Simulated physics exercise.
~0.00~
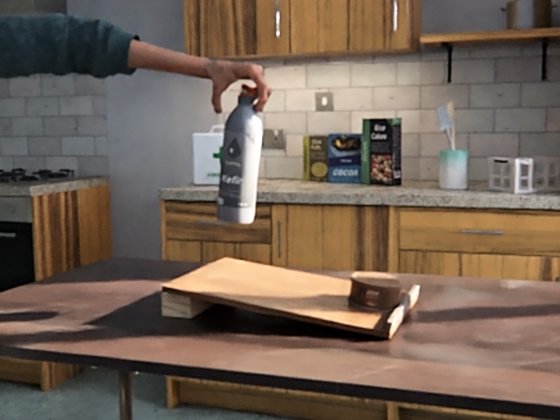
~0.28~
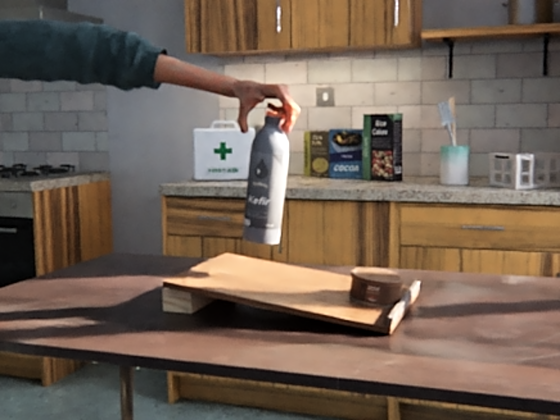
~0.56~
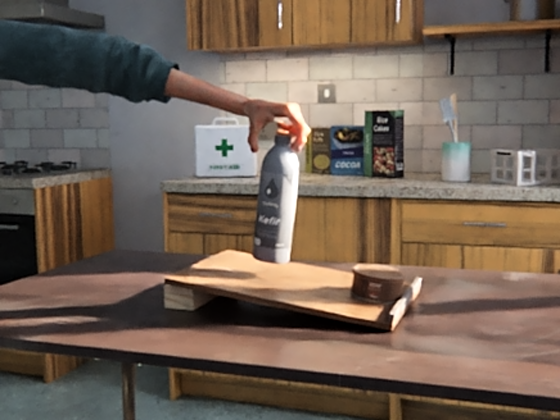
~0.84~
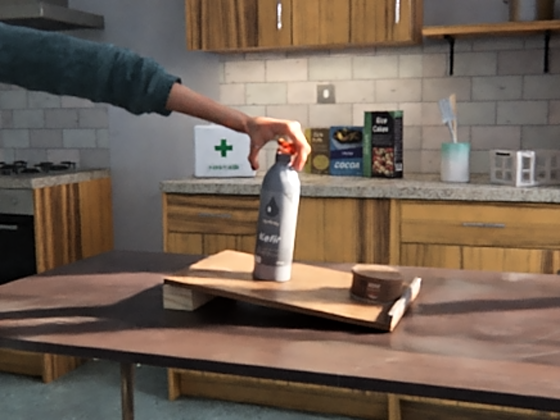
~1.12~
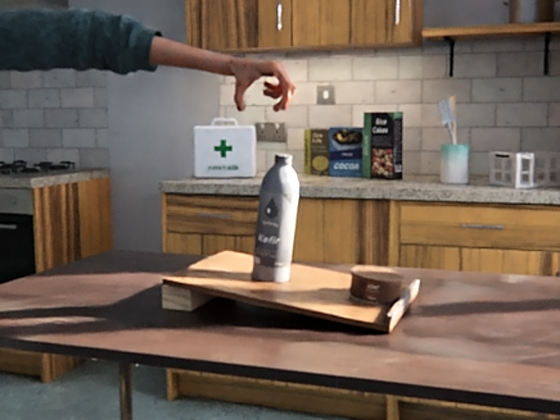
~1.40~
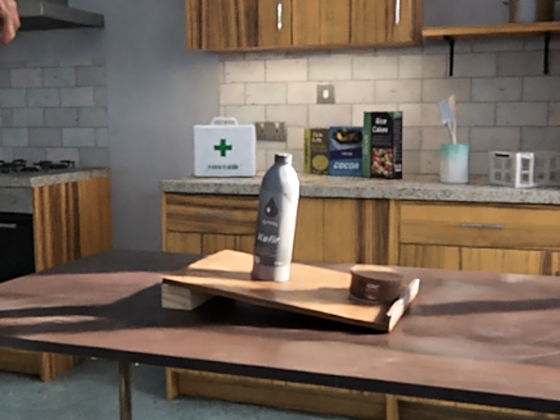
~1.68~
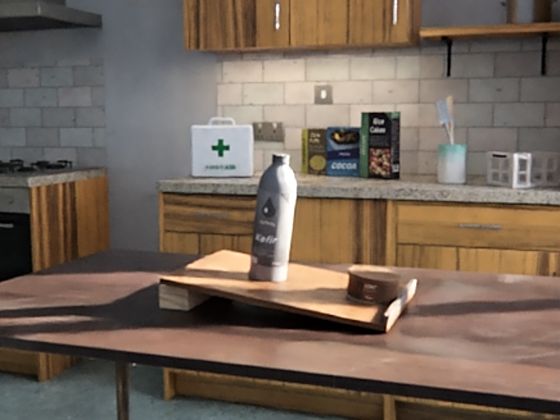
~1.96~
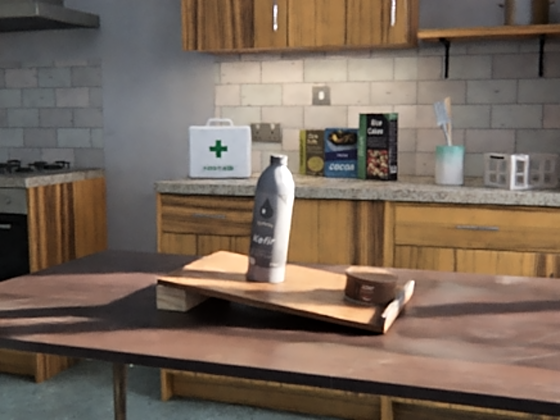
A hand lowered a grey bottle onto a sloping wooden board on a kitchen table, beside a small brown tub, then let go and drew back out of view to the left. The bottle stayed standing where it was, and the tub never moved.
